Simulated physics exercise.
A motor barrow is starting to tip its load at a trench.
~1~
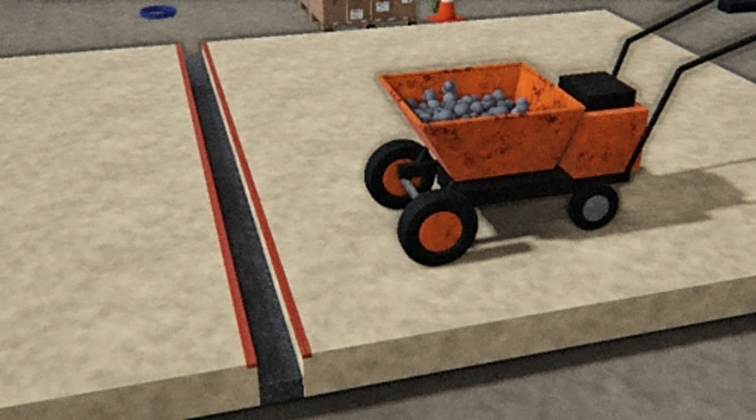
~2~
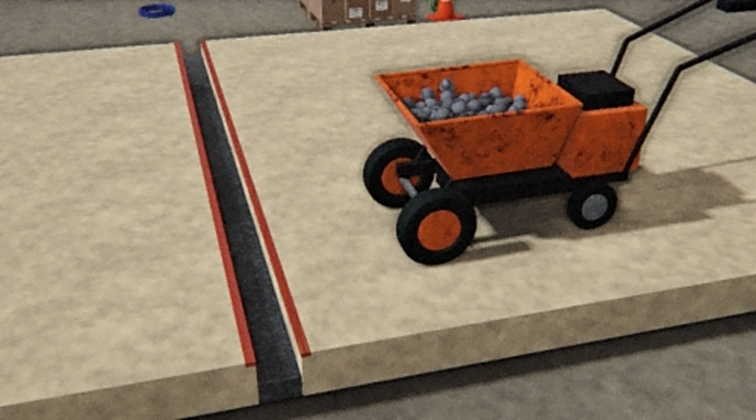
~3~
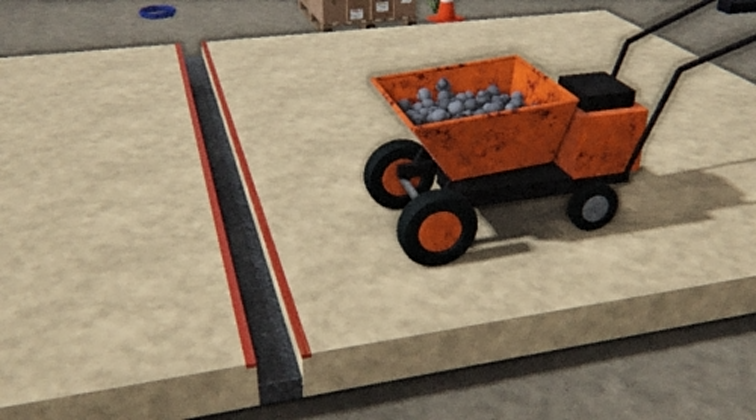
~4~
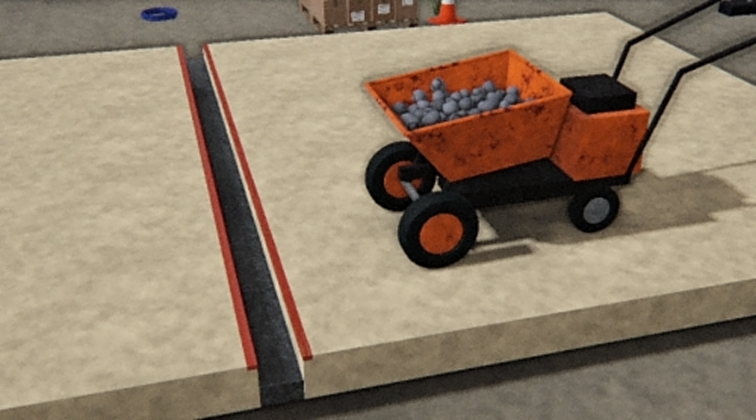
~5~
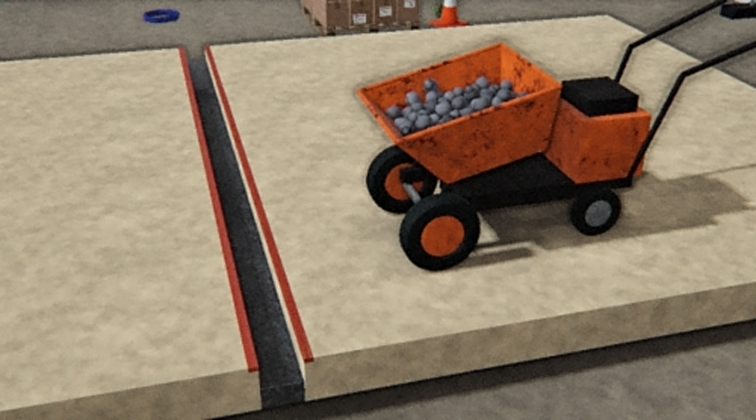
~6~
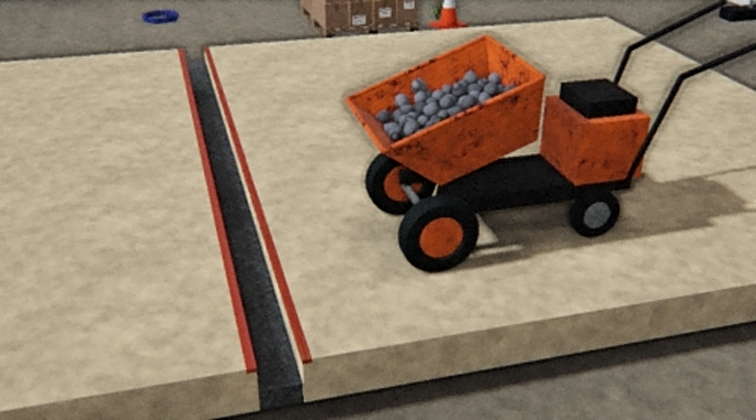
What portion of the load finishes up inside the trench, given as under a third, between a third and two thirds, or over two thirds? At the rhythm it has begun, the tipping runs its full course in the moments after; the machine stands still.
What ends in the trench is going to be one-third to two-thirds of the load.
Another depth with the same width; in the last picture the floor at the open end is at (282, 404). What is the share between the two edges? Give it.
The share would be roughly 50 per cent.
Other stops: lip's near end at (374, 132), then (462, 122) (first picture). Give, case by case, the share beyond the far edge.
About 40 % and about 0 %.
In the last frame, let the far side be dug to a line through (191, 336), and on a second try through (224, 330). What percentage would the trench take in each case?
Roughly 60 per cent, then roughly 50 per cent.
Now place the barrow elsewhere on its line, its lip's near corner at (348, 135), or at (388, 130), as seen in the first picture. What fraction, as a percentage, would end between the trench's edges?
That works out to 20 per cent for the first position and 60 per cent for the second.
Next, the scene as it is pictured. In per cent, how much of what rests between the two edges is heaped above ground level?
30 per cent, near enough.
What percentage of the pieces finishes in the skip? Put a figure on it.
It ends up near 15 per cent.
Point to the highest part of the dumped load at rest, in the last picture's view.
Summit once settled: About (280, 243).
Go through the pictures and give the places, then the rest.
Lip of the skip near (422, 127), level; top of the load near (472, 120), round cobbles; first edge of the trench near (294, 314); far edge near (242, 323), the trench under half as wide as the skip, and about half as deep as wide, in the first picture.
Lip of the skip near (418, 126), level; top of the load near (470, 118), in the second picture.
Lip of the skip near (414, 129), tipped barely; top of the load near (472, 106), in the third picture.
Lip of the skip near (406, 135), tipped a little; top of the load near (485, 107), in the fourth picture.
Lip of the skip near (397, 142), tipped a little; top of the load near (478, 105), in the fifth picture.
Lip of the skip near (383, 151), tipped clearly; top of the load near (491, 90); first edge of the trench near (294, 319); far edge near (242, 328), in the sixth picture.
Shortly afterwards, skip tipped steeply; the whole lot in the skip.
Next, skip tipped right over; the bulk in the skip; a little short of the trench; only a few in or heaped over the trench; only a few falling.
Some moments later, skip tipped right over; near a quarter in the skip; near a third short of the trench; near a third in or heaped over the trench; only a few beyond it.
In the end, skip tipped right over; a little in the skip; near a third short of the trench; near half in or heaped over the trench; a little beyond it.
